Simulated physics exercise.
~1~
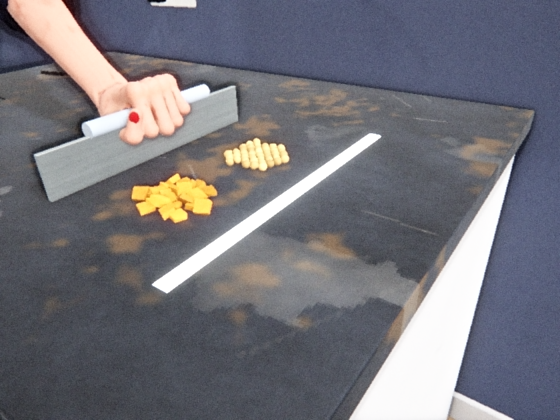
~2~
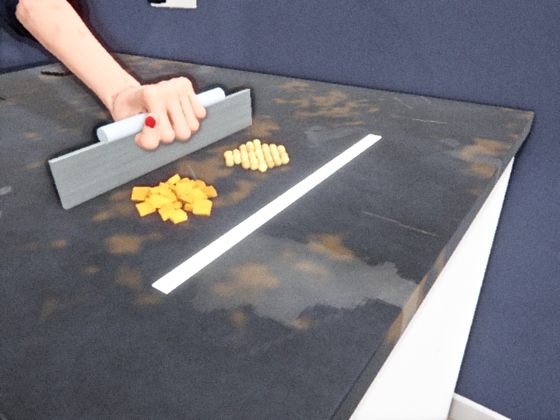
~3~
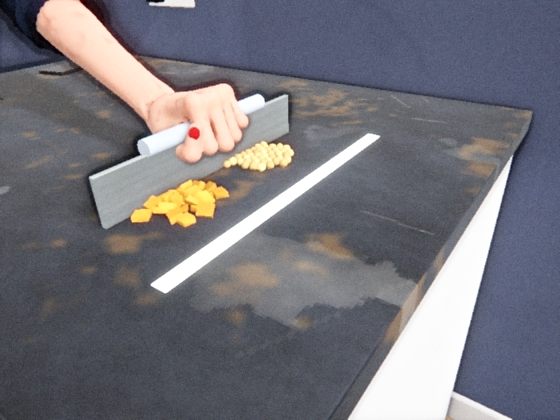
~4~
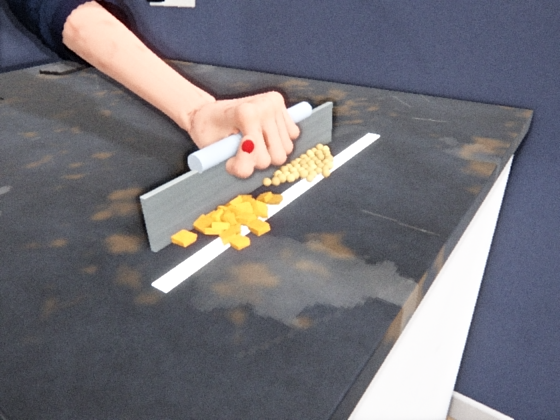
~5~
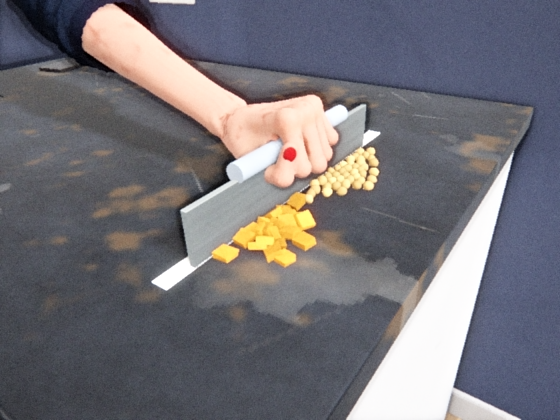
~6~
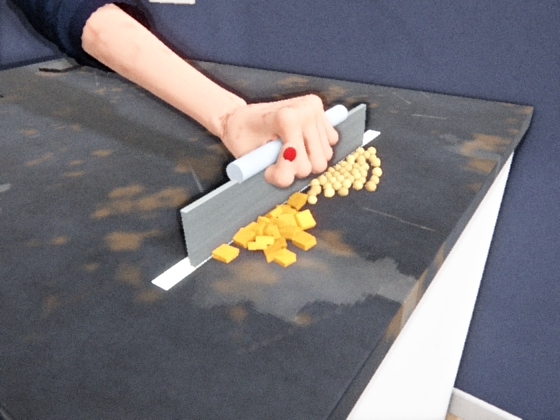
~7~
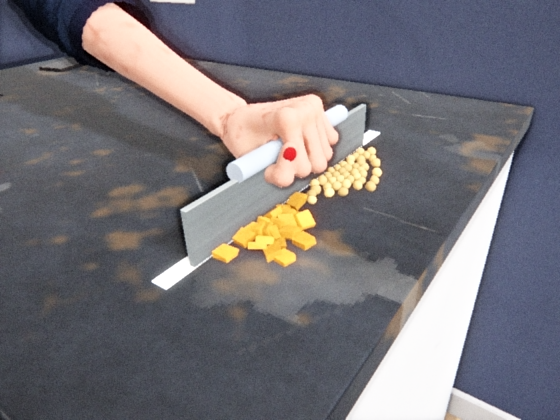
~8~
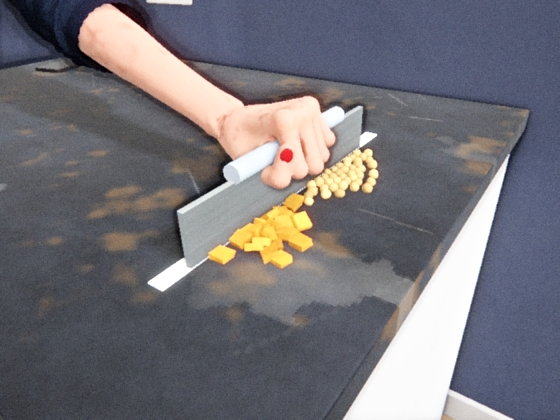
We see a hand push a grey scraper rightward across a dark, stained tabletop, gathering a near pile of orange chunks and a far pile of small pale pieces and moving them over a white tape line. The scraper stops at the tape, with both piles resting on the table ahead.
